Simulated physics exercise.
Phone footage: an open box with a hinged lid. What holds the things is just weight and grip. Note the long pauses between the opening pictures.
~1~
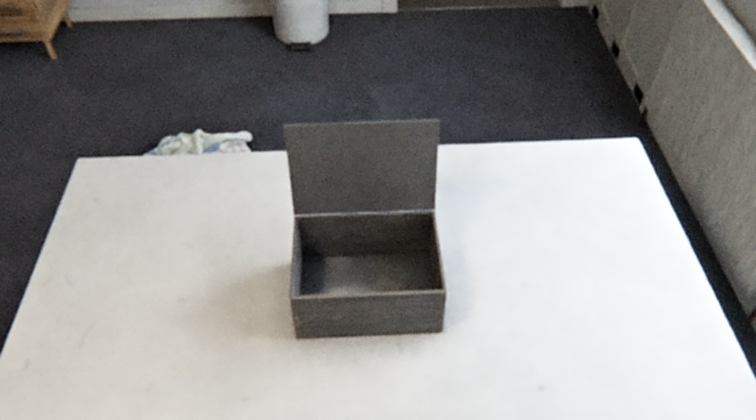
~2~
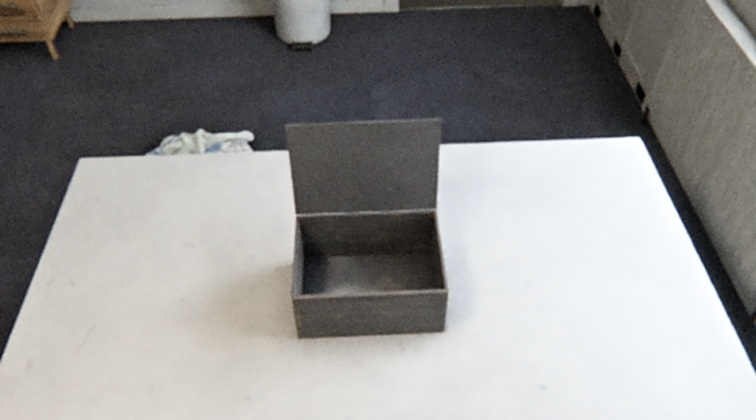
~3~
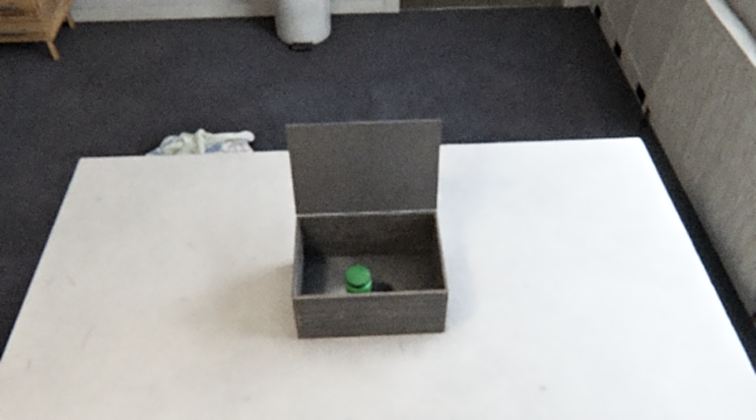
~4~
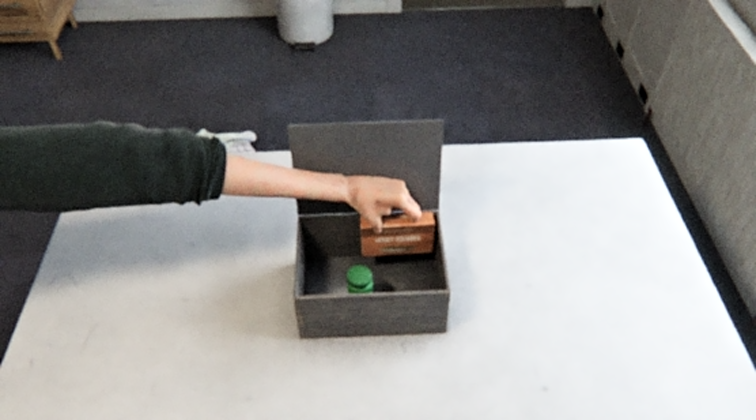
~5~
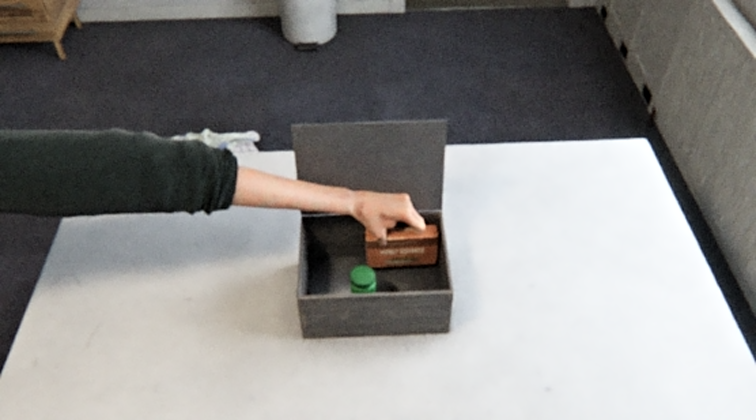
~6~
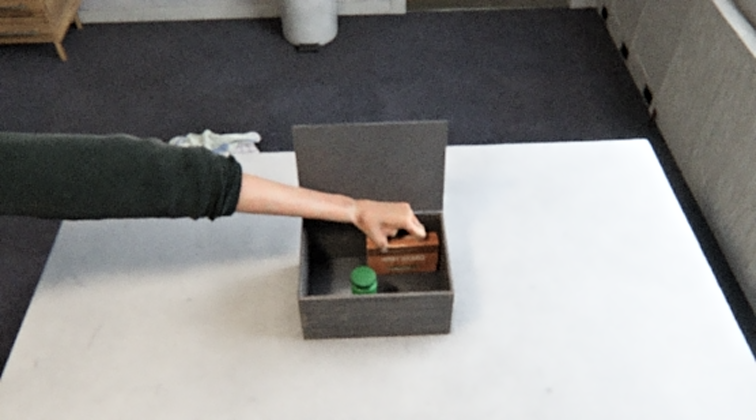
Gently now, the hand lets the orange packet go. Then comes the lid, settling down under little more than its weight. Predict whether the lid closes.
Prediction: The lid closes fully.
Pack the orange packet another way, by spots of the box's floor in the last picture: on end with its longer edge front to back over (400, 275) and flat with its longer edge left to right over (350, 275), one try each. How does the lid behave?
The first attempt leaves the lid partly open, while the second leaves it fully closed.
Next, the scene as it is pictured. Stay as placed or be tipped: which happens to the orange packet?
Result: The orange packet remains as it was set.
Then, 1.20 s on from there, lid starting down.
Then, 1.70 s on from there, lid 51° above the rim.
Then, 2.10 s on from there, lid 14° above the rim.
In the end, lid shut; both unmoved. At the end, from the last picture's camera, orange packet near (402, 254).
